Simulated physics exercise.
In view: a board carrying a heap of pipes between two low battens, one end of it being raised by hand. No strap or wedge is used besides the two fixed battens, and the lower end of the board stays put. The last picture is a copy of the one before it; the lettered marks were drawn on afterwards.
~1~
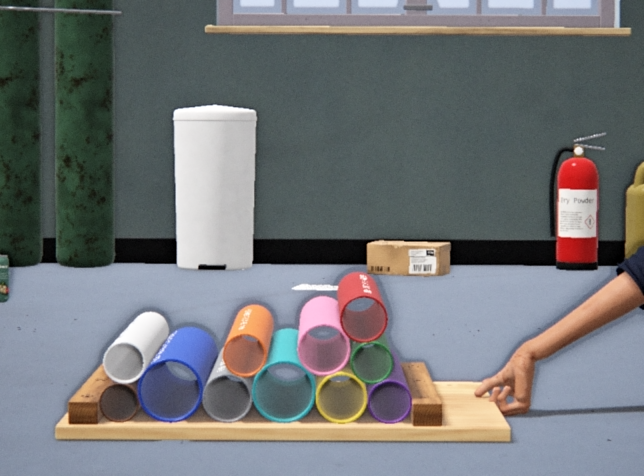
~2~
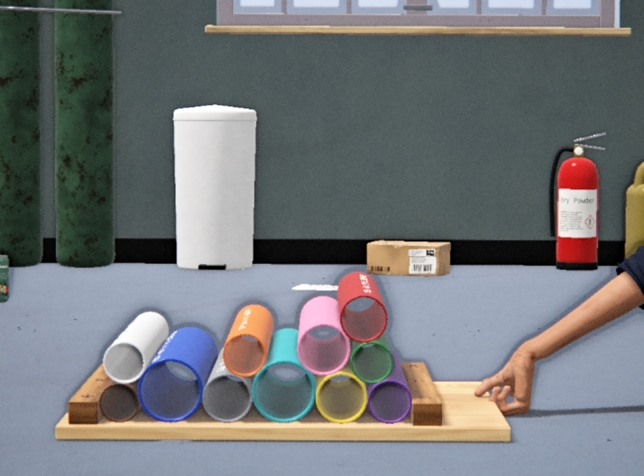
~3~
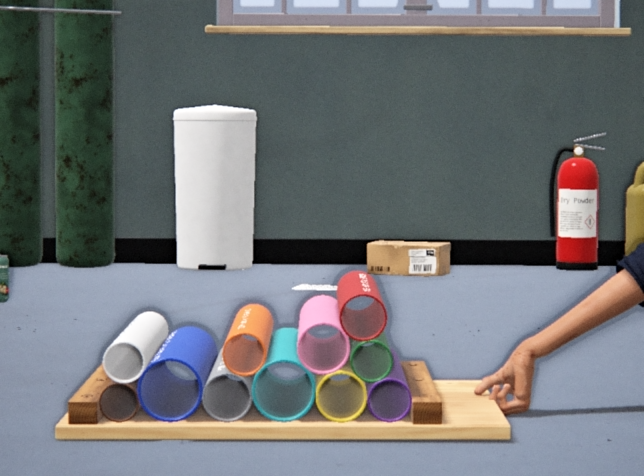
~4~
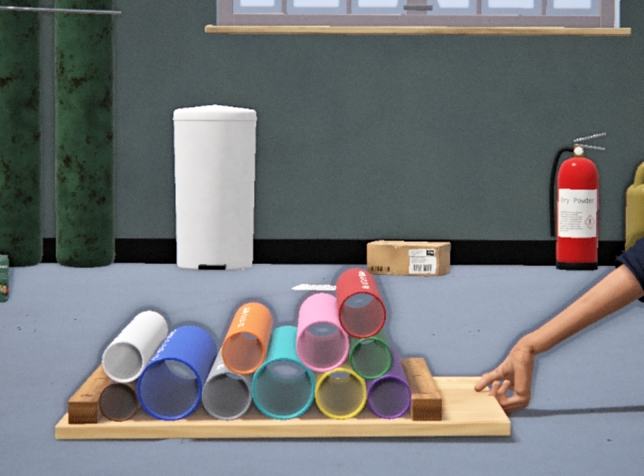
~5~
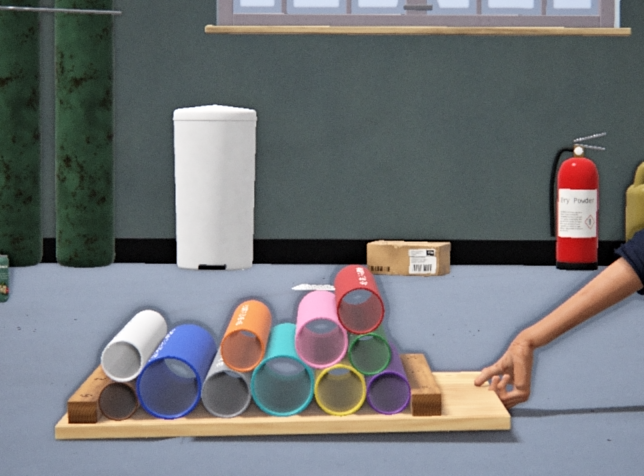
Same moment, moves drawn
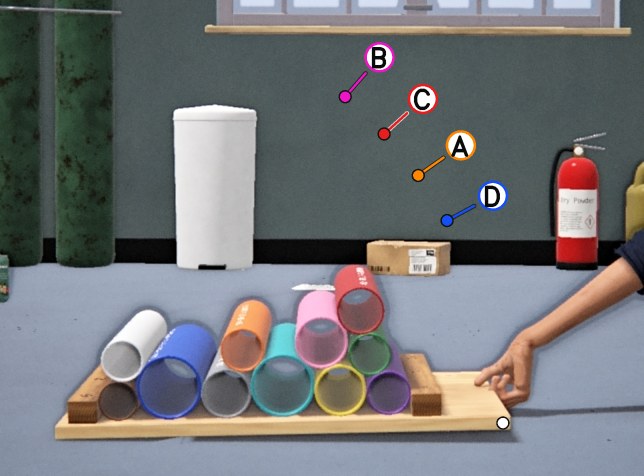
At the start, a heap of colourful pipes rests between two low battens on a wooden board, with a hand gripping the board's right end. The hand then raises that end very slightly, and the pipes shift only a tiny amount with the board, keeping their stacked arrangement.
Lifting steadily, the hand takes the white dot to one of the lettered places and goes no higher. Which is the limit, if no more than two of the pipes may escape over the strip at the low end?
Raise it to A.
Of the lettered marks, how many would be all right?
The number is two.
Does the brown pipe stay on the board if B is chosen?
Yes, with B.
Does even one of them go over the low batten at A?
Yes.
On the marked copy, A at (418, 176); B at (345, 97); C at (384, 134); D at (447, 221); the white dot at (503, 423).
Taking A. A third of the way, board at 20°.
Two thirds of the way, board at 36°.
When it is over, board at 36°, one over the low batten (white).
As for the rest, B five over the low batten; C five over the low batten; D one over the low batten (white).
